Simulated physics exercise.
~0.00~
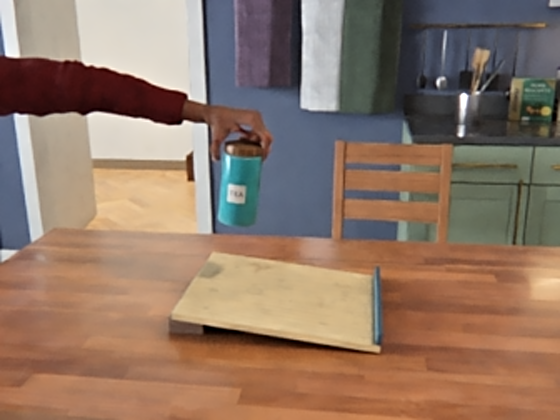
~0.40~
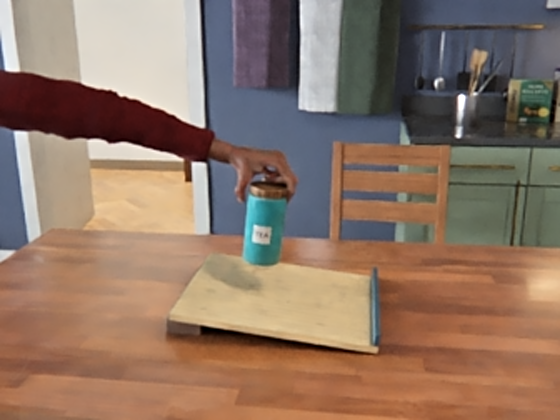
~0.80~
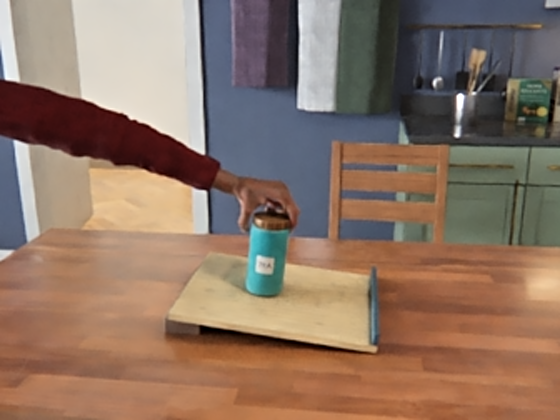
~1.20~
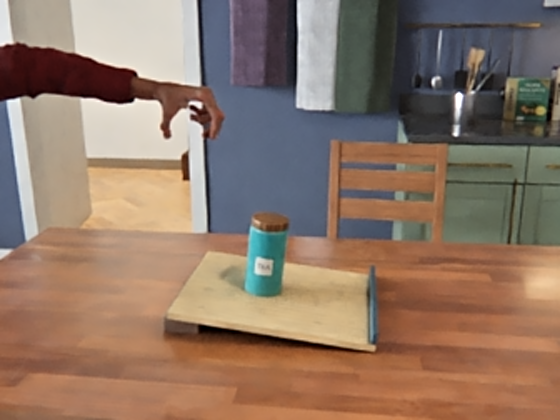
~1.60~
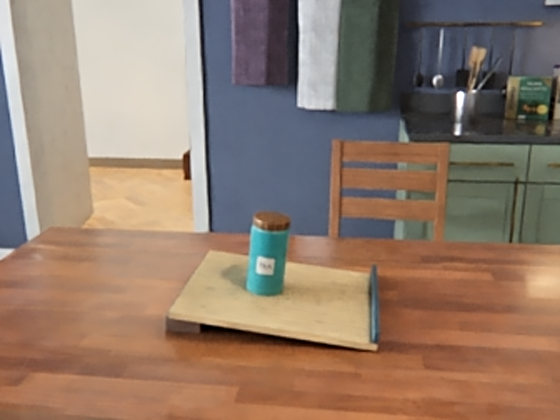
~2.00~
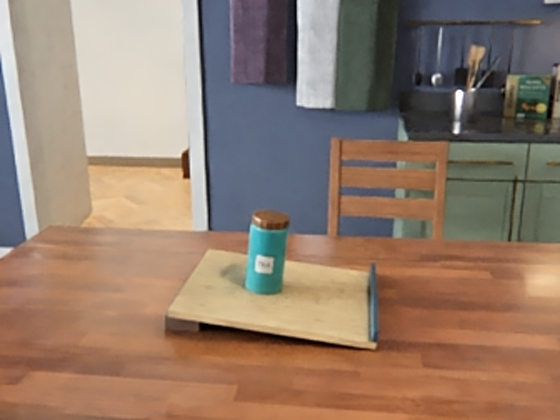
In the video, a hand lowers a turquoise jar with a brown lid onto a slightly sloping board on a wooden table, then lets go and withdraws to the left. The jar stays upright and still on the board.
